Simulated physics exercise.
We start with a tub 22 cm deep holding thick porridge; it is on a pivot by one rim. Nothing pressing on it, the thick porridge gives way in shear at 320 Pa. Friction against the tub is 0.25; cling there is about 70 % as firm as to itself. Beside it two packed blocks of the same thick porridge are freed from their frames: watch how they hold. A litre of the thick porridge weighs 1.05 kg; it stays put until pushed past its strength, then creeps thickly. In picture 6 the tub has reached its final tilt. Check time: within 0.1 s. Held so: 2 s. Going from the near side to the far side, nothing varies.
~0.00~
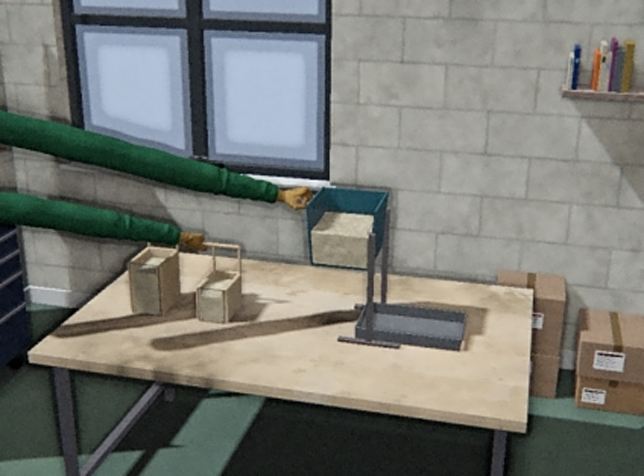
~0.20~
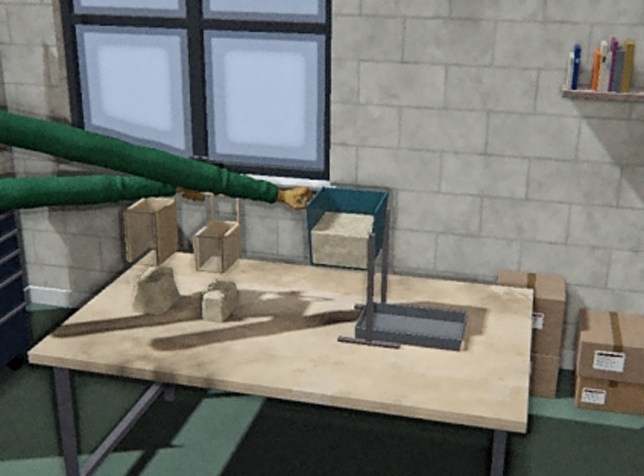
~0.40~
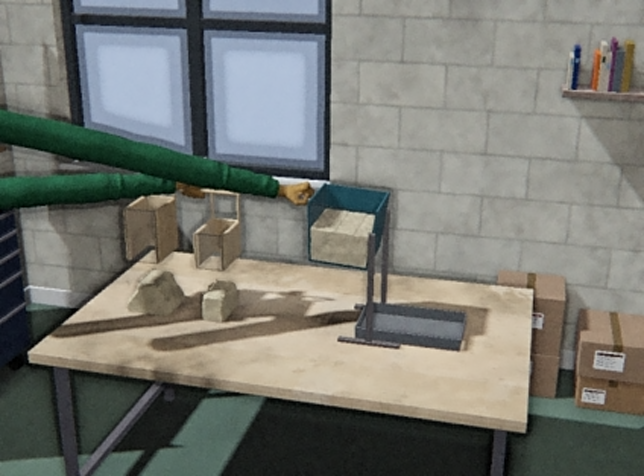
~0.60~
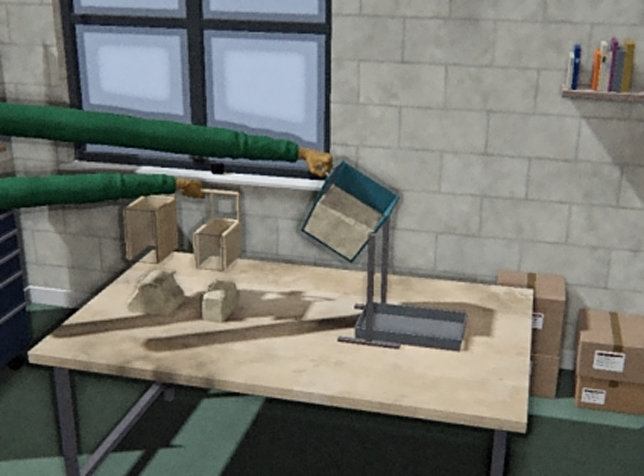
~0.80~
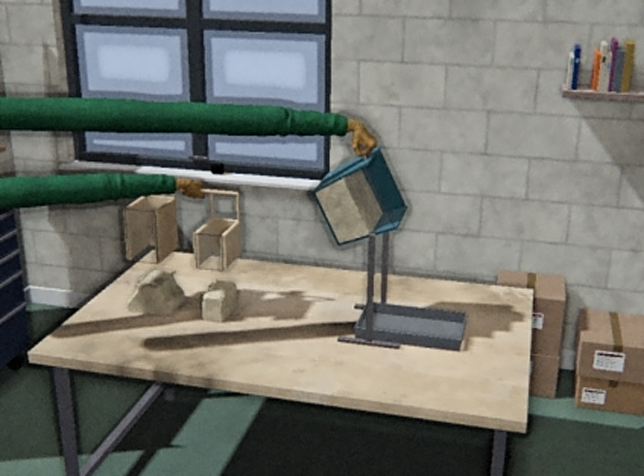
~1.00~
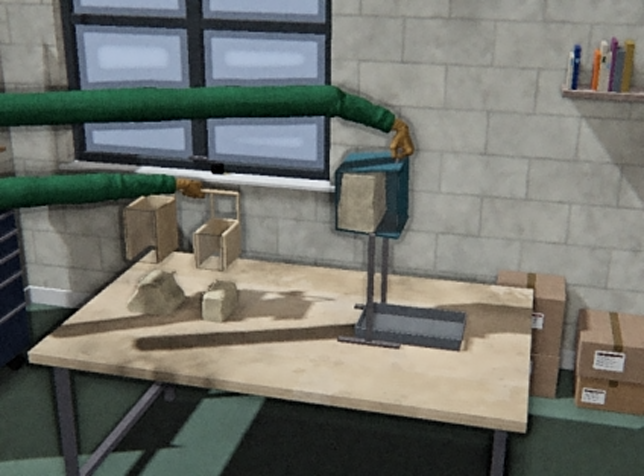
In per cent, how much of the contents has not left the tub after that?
Expect about 65 out of 100.
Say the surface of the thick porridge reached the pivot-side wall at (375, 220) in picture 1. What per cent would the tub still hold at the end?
About 40 per cent.
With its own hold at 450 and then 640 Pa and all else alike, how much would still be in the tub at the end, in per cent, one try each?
First 100 %, second 100 %.
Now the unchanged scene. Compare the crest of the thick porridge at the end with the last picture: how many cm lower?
12 cm.
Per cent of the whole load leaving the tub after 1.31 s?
Later share of the load: Approx. 16 %.
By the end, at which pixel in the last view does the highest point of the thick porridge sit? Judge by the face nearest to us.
The highest point sits at around (357, 208).
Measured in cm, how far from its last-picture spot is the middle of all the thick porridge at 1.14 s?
Roughly 5 centimetres.
By 1.14 s, the tub is at 89 degrees and holds 100 %.
By 1.31 s, the tub is at 89 degrees and holds 82 %.
By 1.48 s, the tub is at 89 degrees and holds 67 %.
By 1.65 s, the tub is at 89 degrees and holds 65 %.
By 3.00 s, at the end, the tub is at 89 degrees and holds 65 %.
